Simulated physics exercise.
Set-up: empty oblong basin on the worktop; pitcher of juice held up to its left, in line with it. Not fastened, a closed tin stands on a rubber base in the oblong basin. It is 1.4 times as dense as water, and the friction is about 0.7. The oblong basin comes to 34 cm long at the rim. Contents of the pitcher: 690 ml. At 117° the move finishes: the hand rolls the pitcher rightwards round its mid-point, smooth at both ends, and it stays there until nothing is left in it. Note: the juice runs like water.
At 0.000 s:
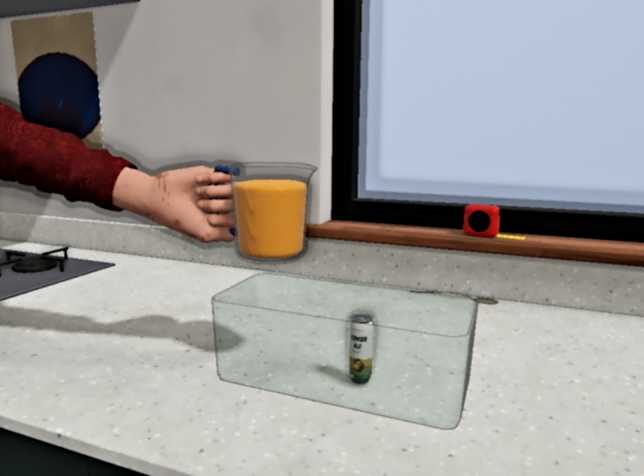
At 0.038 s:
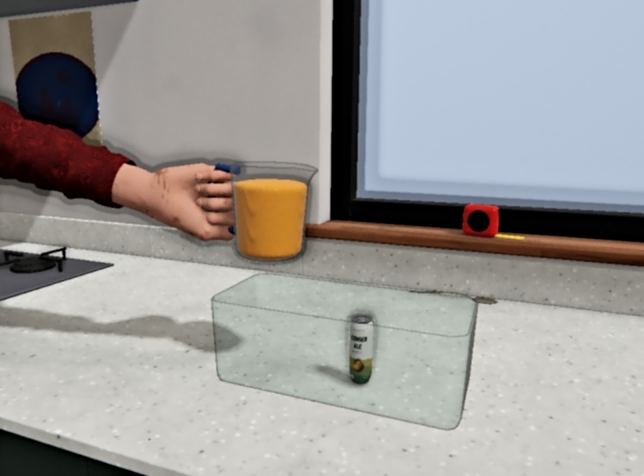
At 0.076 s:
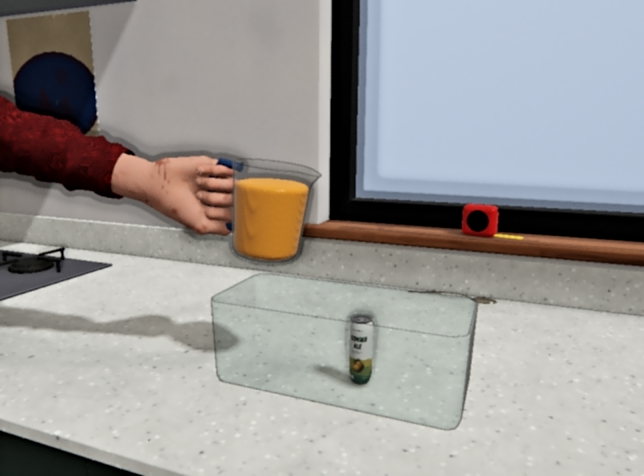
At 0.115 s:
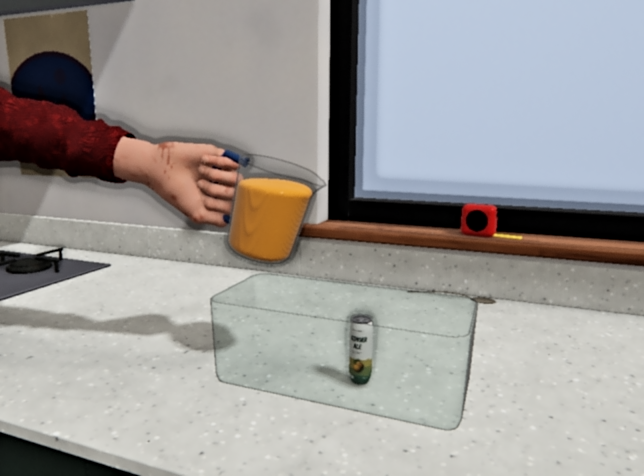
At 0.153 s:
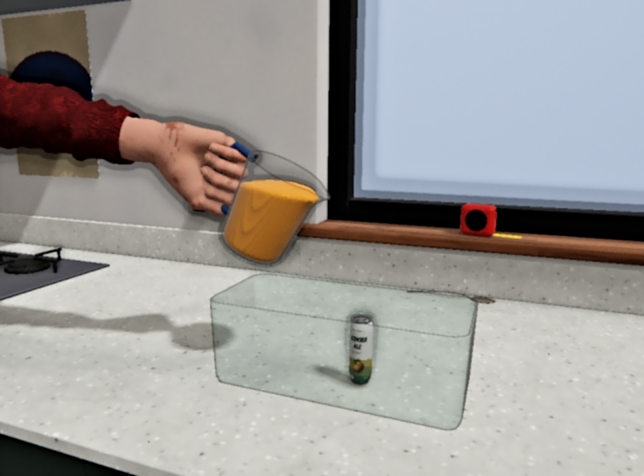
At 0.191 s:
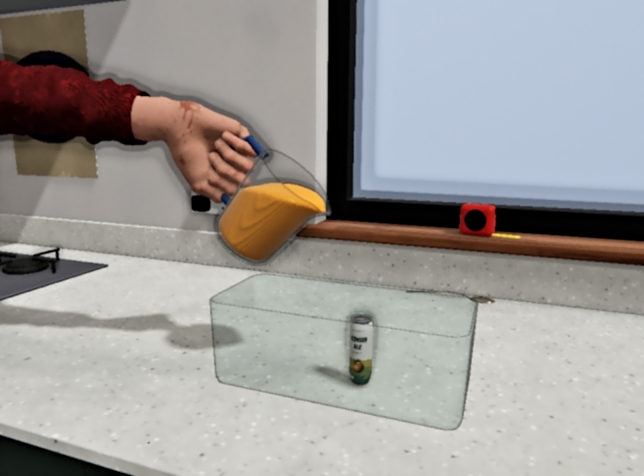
A hand in a red sleeve held a clear pitcher of orange juice above an empty see-through basin with a small tin standing inside, then rolled the pitcher rightwards until it leaned steeply.
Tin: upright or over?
It comes down.
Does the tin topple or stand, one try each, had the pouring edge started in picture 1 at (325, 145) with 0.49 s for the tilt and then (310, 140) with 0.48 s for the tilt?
Run one: It tumbles. Run two: It tumbles.
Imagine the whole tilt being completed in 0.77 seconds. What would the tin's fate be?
Result: Tin tipped over.
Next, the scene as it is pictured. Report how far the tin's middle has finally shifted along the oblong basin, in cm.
Shift of tin centre: Approx. 7.5 cm.
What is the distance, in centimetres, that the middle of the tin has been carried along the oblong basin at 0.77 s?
Its middle sits about 7 cm from the start.
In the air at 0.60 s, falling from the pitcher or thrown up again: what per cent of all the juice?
About 7 percent.
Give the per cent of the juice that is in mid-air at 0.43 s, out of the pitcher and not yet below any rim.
Roughly 22 %.
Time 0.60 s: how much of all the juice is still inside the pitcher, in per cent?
6 %.
By 0.43 s the tilt is 114° and 44 per cent is still to pour; the tin stands where it began.
By 0.60 s the tilt is 117° and 6 per cent is still to pour; the tin leans 21°.
By 0.77 s the tilt is 117° and 0 per cent is still to pour; the tin lies on its side.
By 0.97 s the tilt is 117° and 0 per cent is still to pour; the tin lies on its side.
At rest the tin lies on its side.
